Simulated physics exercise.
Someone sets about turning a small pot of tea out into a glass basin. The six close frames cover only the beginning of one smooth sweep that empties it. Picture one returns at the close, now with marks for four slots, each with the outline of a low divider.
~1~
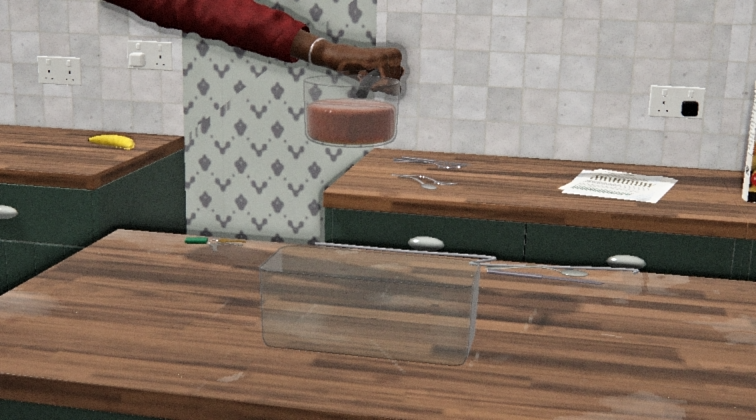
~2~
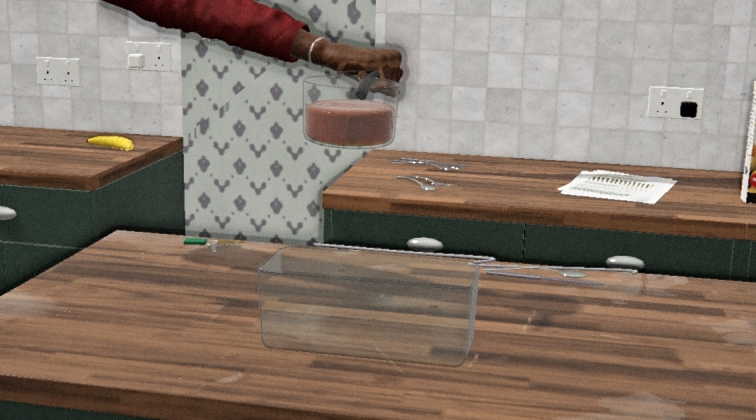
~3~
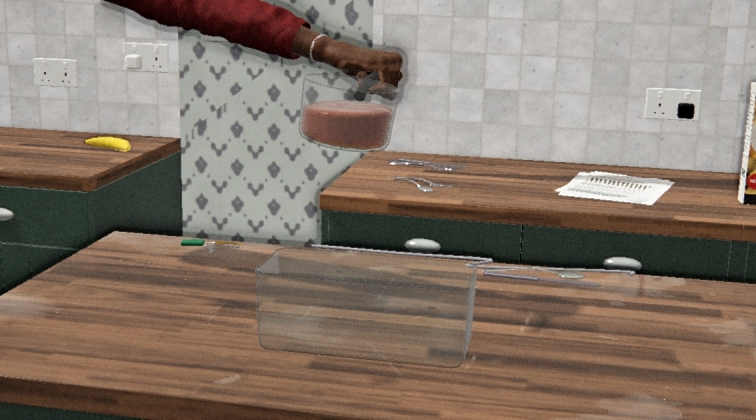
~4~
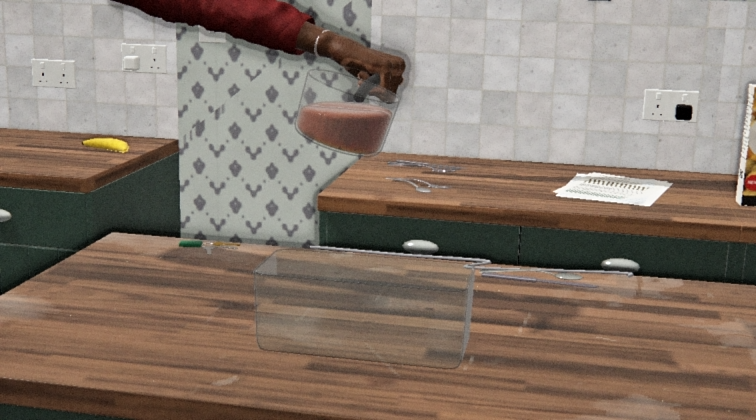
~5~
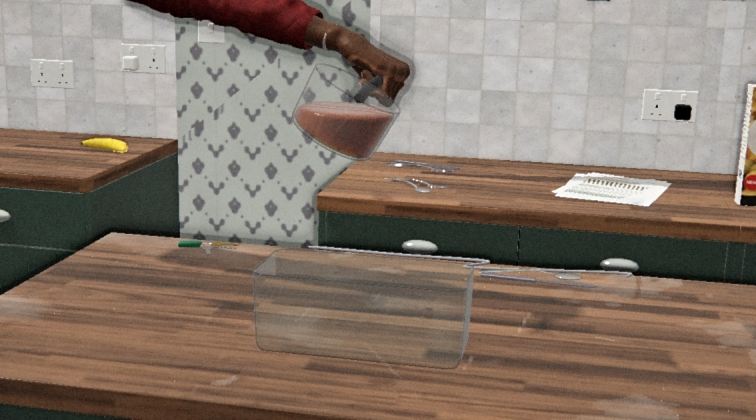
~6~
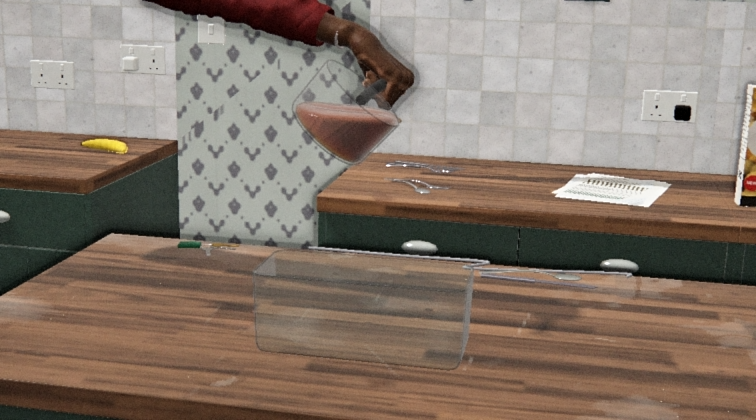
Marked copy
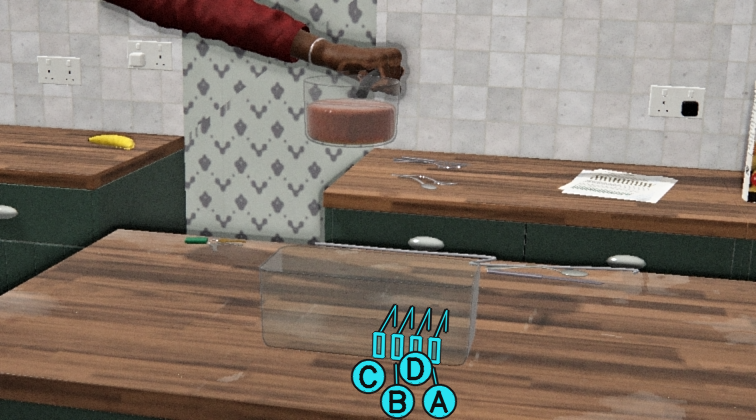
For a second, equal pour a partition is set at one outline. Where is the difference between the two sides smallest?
D is best.
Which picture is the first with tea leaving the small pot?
Picture 6.
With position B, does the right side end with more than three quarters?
No, it does not.
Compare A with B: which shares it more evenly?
It is B.
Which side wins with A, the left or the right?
The left one.
On the marked copy, A at (432, 368); B at (396, 364); C at (377, 362); D at (414, 366).
Choosing A, about 70 % ends left of the wall and 27 % right of it; 3 % is lost outside.
Choosing B, about 38 % ends left of the wall and 59 % right of it; 3 % is lost outside.
Choosing C, about 29 % ends left of the wall and 68 % right of it.
Choosing D, about 49 % ends left of the wall and 47 % right of it; 4 % is lost outside.
